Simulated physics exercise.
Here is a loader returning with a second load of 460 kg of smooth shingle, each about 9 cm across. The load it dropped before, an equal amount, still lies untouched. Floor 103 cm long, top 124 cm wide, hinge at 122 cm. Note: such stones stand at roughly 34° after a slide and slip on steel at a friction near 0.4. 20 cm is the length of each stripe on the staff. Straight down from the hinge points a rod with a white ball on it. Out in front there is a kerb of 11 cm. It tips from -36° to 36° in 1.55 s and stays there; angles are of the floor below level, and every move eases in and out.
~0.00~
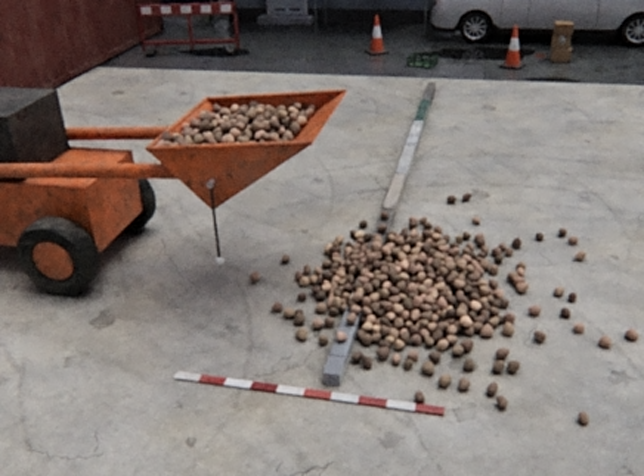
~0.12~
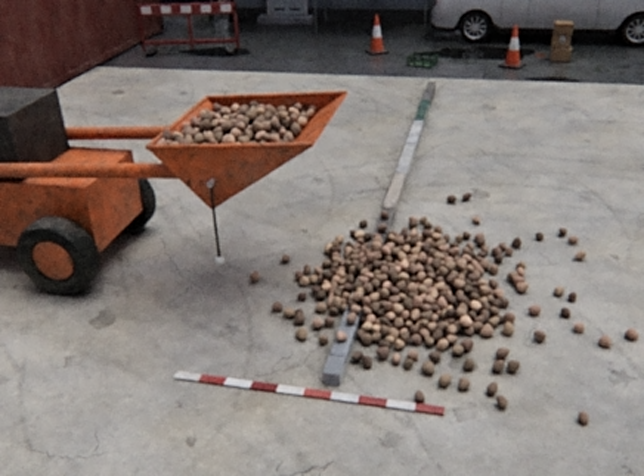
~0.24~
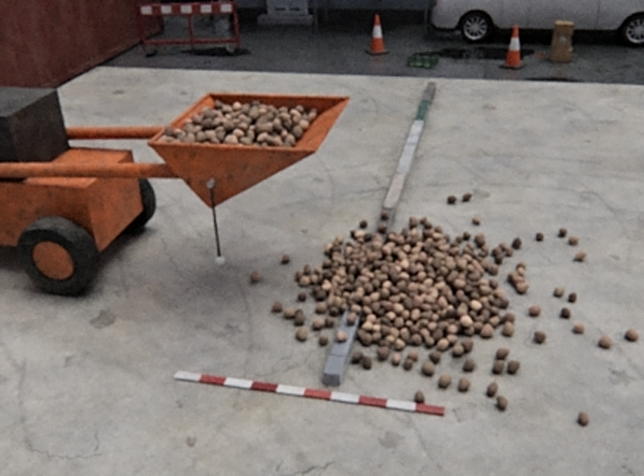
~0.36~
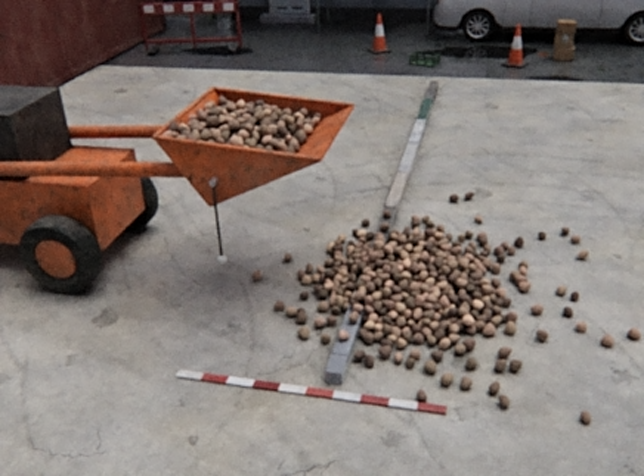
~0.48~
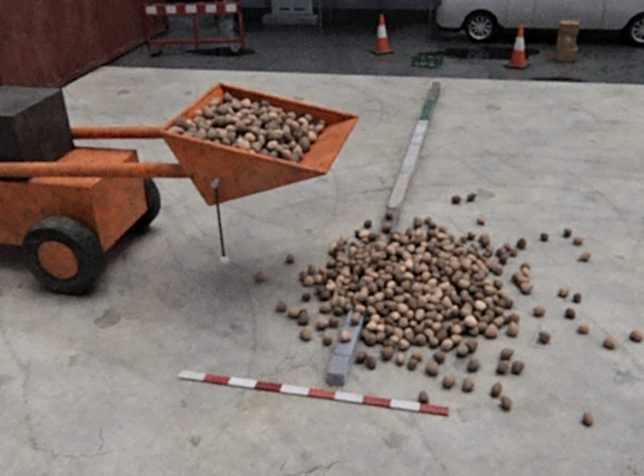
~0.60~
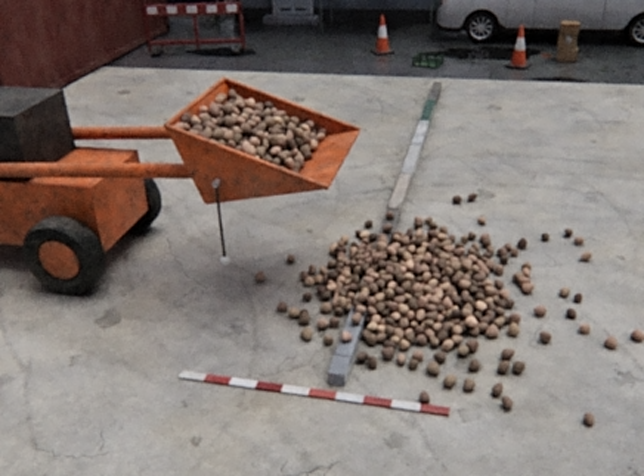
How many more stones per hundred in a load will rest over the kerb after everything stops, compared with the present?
I would say 33 per hundred.
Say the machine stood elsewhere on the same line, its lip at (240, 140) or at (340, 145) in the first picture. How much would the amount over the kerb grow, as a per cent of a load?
Case one about 0 %, case two about 65 %.
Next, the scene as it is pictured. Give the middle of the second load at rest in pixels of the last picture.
Their centre rests close to (357, 270).
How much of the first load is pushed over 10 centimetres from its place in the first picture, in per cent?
Roughly 15 percent.
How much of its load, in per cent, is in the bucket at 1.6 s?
Some 50 percent, roughly.
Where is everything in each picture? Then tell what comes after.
Lip at (311, 143), floor tilted -36°, highest stones at (247, 116). The earlier load is highest near (380, 261), 21 cm above ground level, 20 % on this side of the kerb, 79 % over the kerb, in the first frame.
The bucket is at -35°, its lip at (312, 145); the top of the load is at (248, 116); the stones move at 0.1 m/s on average, in the second frame.
Lip at (315, 151), floor tilted -31°, highest stones at (242, 115); the stones move at 0.1 m/s on average, in the third frame.
The bucket is at -26°, its lip at (321, 160); the top of the load is at (221, 112); the stones move at 0.2 m/s on average, in the fourth frame.
The bucket is at -20°, its lip at (326, 173); the top of the load is at (221, 109); the stones move at 0.2 m/s on average, in the fifth frame.
Lip at (328, 188), floor tilted -12°, highest stones at (223, 105); the stones move at 0.3 m/s on average, in the sixth frame.
After 1.2 s the floor is at 25°; in per cent of one load, 100 in the bucket, 20 on this side of the kerb, 79 over the kerb; the foremost stones are at (604, 287).
After 1.6 s the floor is at 36°; in per cent of one load, 49 in the bucket, 69 on this side of the kerb, 82 over the kerb; the foremost stones are at (604, 287).
After 2.0 s the floor is at 36°; in per cent of one load, 10 in the bucket, 87 on this side of the kerb, 102 over the kerb; the foremost stones are at (604, 287).
After 4.8 s the floor is at 36°; in per cent of one load, 0 in the bucket, 87 on this side of the kerb, 113 over the kerb; the foremost stones are at (604, 287). Net gain over the kerb, 33.
